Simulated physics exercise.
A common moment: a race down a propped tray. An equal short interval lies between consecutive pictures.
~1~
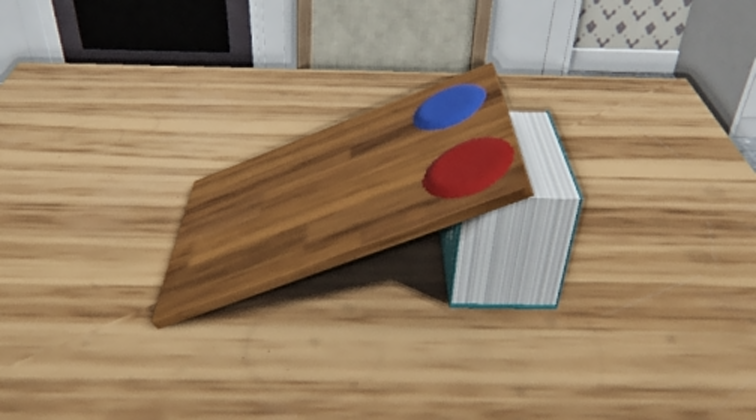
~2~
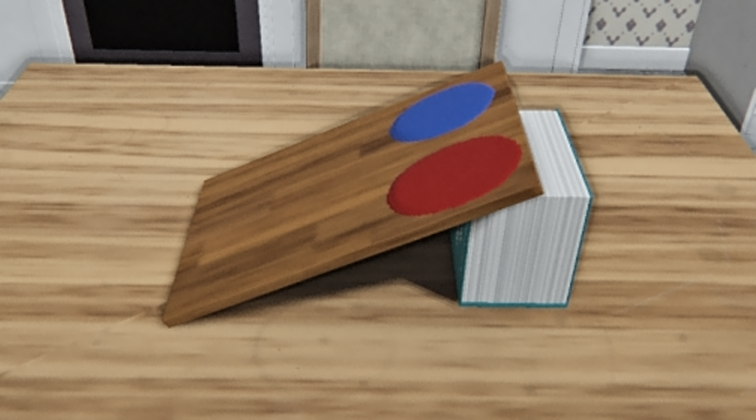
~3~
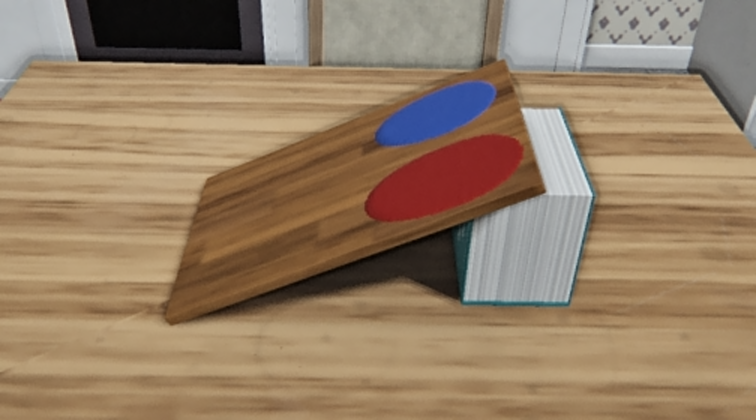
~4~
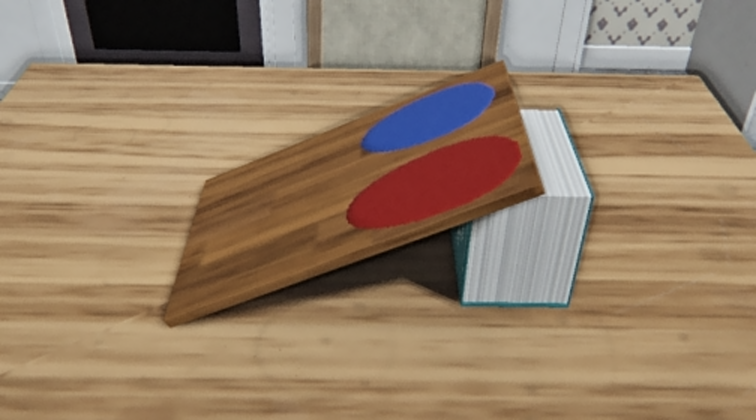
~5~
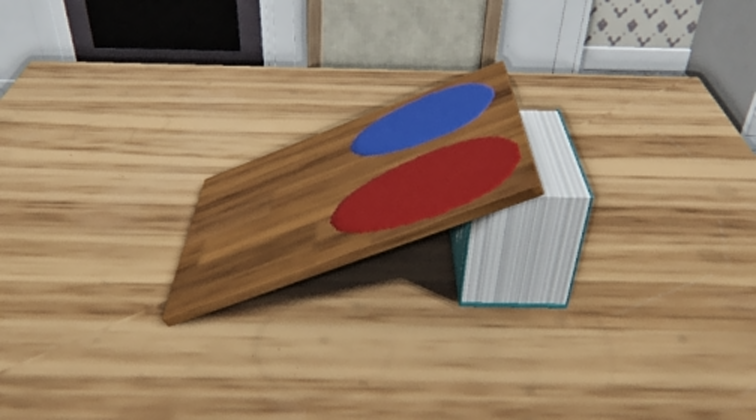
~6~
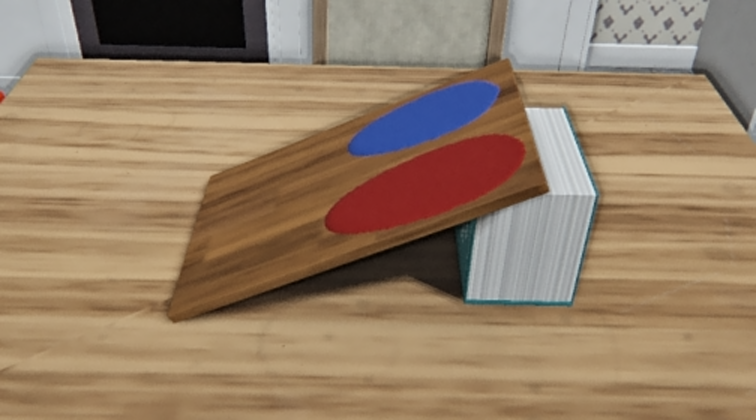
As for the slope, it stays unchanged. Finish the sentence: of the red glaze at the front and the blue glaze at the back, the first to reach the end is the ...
Front one.
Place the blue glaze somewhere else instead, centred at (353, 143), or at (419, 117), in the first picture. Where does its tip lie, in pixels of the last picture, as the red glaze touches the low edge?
Tip, last view - start 1: (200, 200), start 2: (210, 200).
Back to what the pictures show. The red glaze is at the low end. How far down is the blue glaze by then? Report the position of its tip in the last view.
Front at roughly (242, 188) (pixels, last frame).
A moment on, the red glaze is three quarters of the way down; the blue glaze is three quarters of the way down.
Further on, the red glaze is close to the edge; the blue glaze is three quarters of the way down.
When it is over, the red glaze is at the low edge; the blue glaze is close to the edge.
